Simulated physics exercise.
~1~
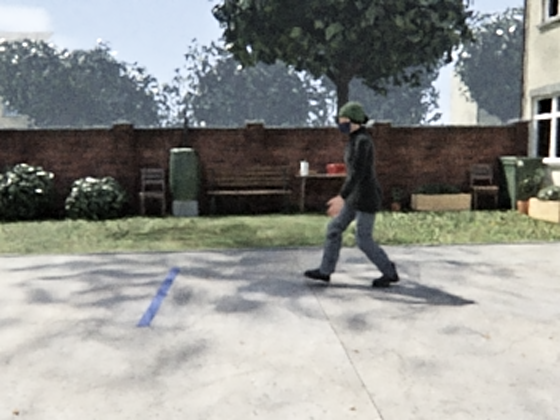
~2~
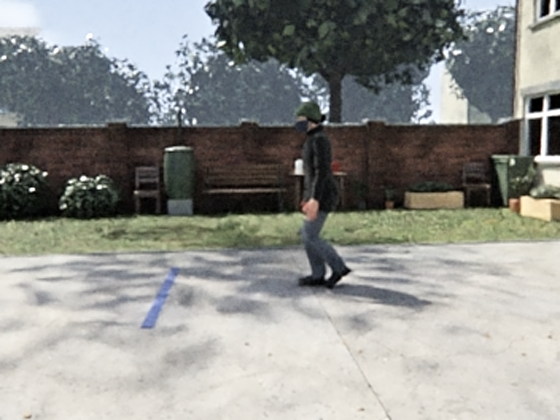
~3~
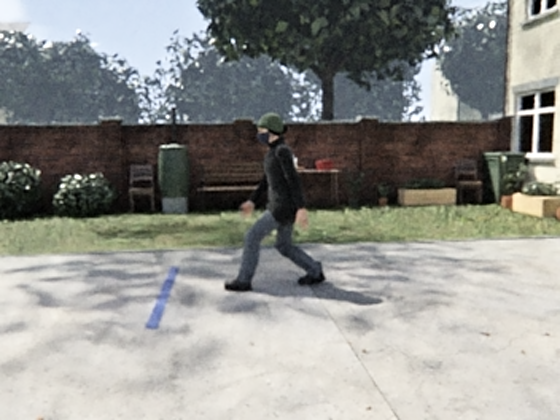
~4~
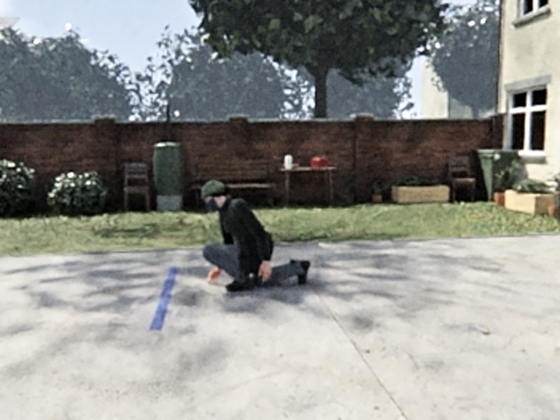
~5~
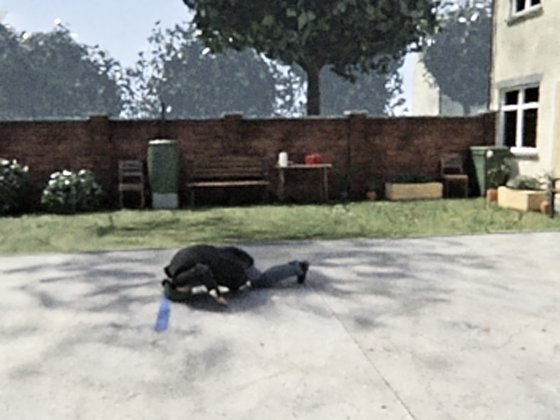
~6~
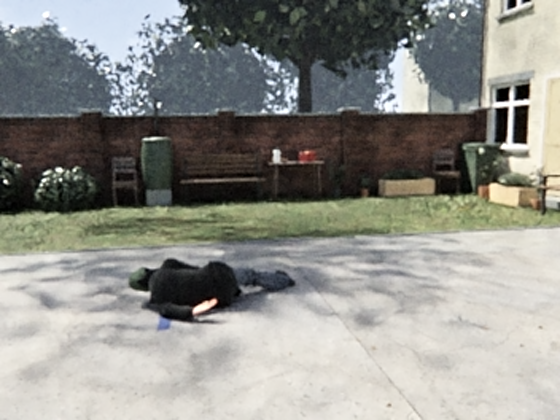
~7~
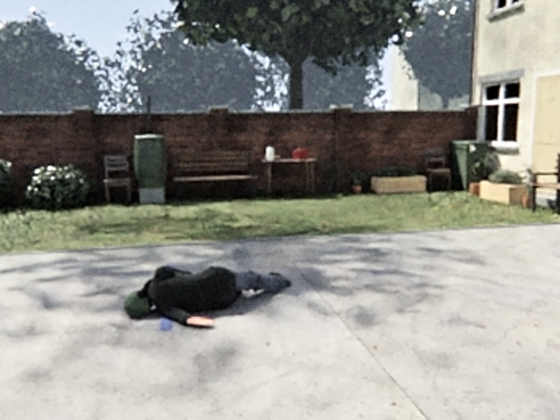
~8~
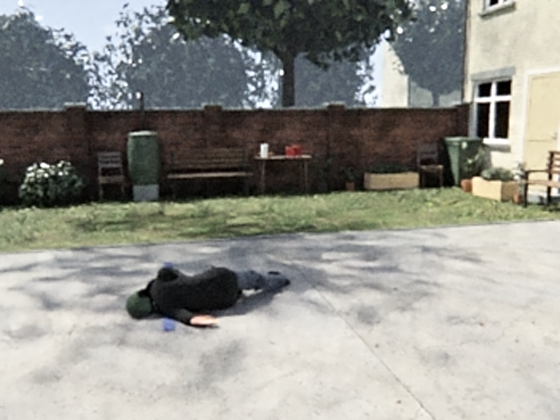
A person in a green cap, dark jacket and grey trousers strides leftward with empty hands across a pale paved yard, seen from the side by a slowly drifting camera. A short blue strip lies on the paving to the left, while behind stand a grassy verge, a brick wall, a bench, chairs, a green bin and a leafy tree. Nearing the strip, the walker sinks onto bent legs, then pitches forward onto the ground. The body lies still with the head past the strip, while the chest and hips stop short of it.
